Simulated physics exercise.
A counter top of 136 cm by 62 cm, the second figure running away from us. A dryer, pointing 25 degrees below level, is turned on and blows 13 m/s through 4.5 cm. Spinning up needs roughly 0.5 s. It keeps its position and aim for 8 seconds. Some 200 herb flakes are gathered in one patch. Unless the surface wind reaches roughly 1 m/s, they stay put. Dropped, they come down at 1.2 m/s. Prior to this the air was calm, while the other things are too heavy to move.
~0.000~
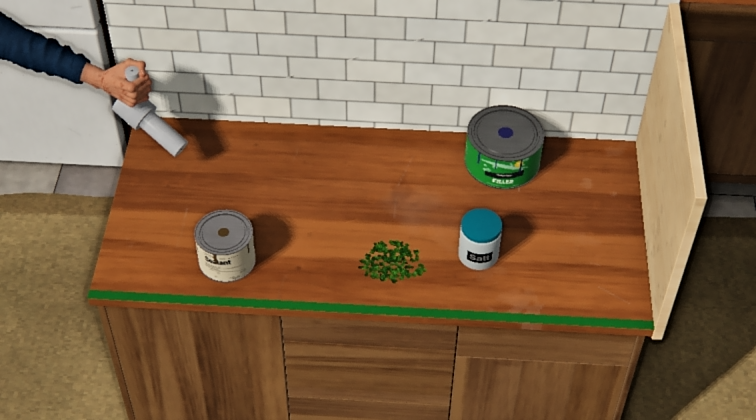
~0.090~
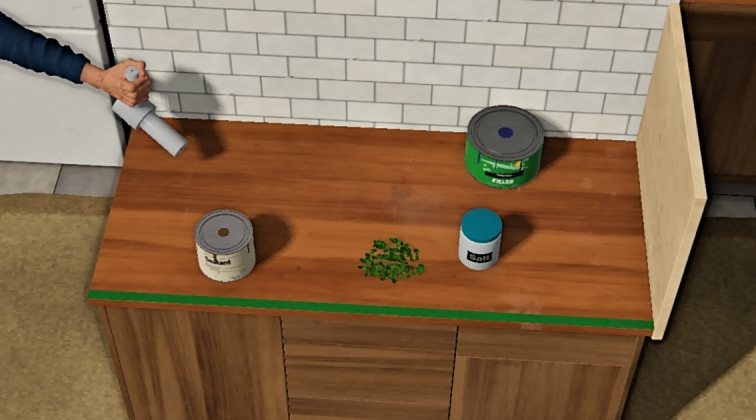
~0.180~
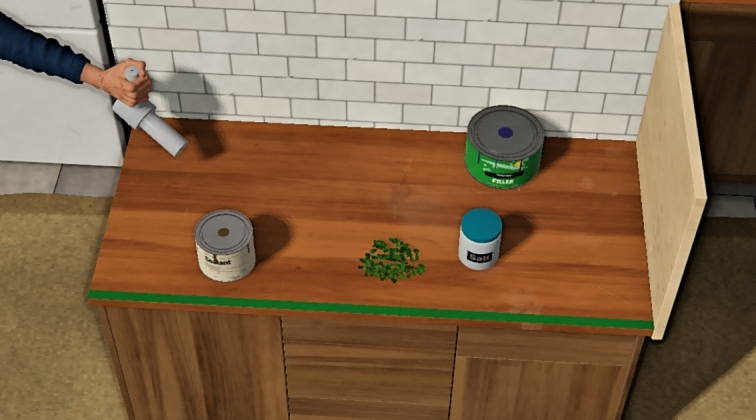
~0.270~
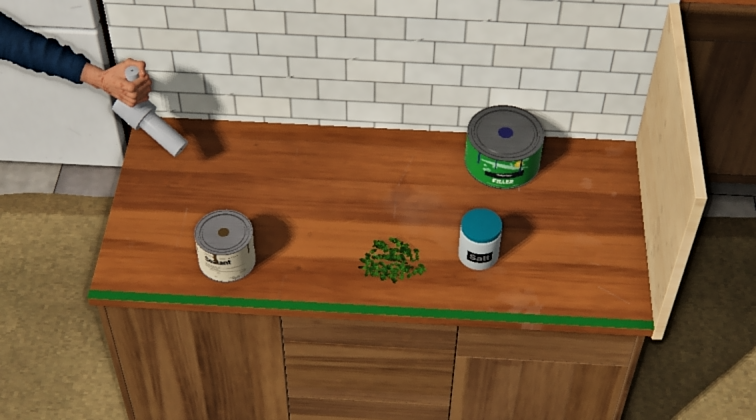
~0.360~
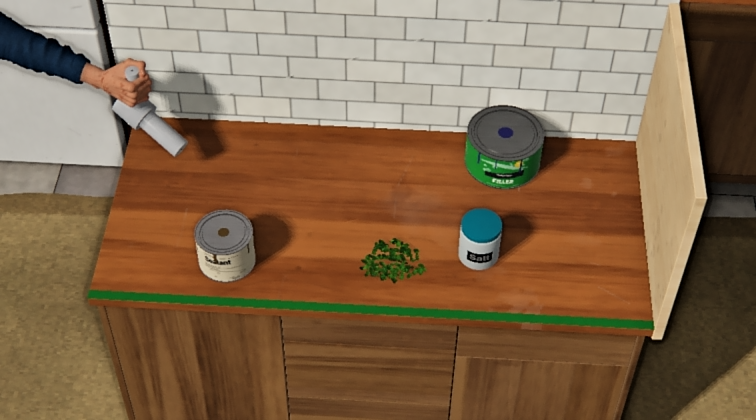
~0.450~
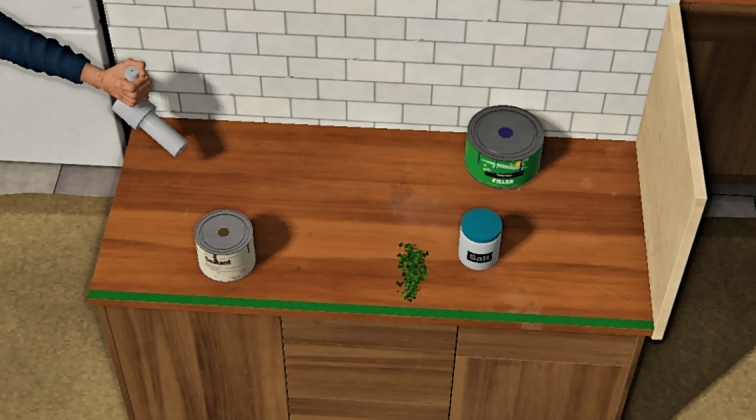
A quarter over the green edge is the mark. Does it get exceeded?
Yes, it is passed.
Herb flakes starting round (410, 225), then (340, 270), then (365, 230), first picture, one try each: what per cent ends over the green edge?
It goes 15 %, then 100 %, then 60 %.
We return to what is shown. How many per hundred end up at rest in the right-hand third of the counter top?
Some 1 per cent.
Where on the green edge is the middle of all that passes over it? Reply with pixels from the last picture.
(500, 321).
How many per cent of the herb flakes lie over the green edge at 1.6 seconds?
I reckon close to 100 %.
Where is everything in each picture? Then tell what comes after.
In the first frame, the middle of the herb flakes is near (392, 261), none has stirred yet and the mouth of the dryer is at (181, 149).
In the second frame, the middle of the herb flakes is near (392, 260), none has stirred yet and the green edge is centred on (369, 314).
In the third frame, the middle of the herb flakes is near (392, 260), none has stirred yet, the top of a jar is at (482, 224) and the top of a tin is at (224, 232).
In the fourth frame, the middle of the herb flakes is near (392, 260) and none has stirred yet.
In the fifth frame, the middle of the herb flakes is near (392, 260) and none has stirred yet.
In the sixth frame, the middle of the herb flakes is near (413, 269), the farthest in sight from the dryer is at (414, 298) and about 80 % have left their places.
After 1.6 s, 7 % are on the move or not yet settled, 95 % are over the green edge.
After 2.6 s, 4 % are on the move or not yet settled, 96 % are over the green edge.
After 4.4 s, 2 % are on the move or not yet settled, 98 % are over the green edge.
After 8.0 s, at the end, 99 % are over the green edge.
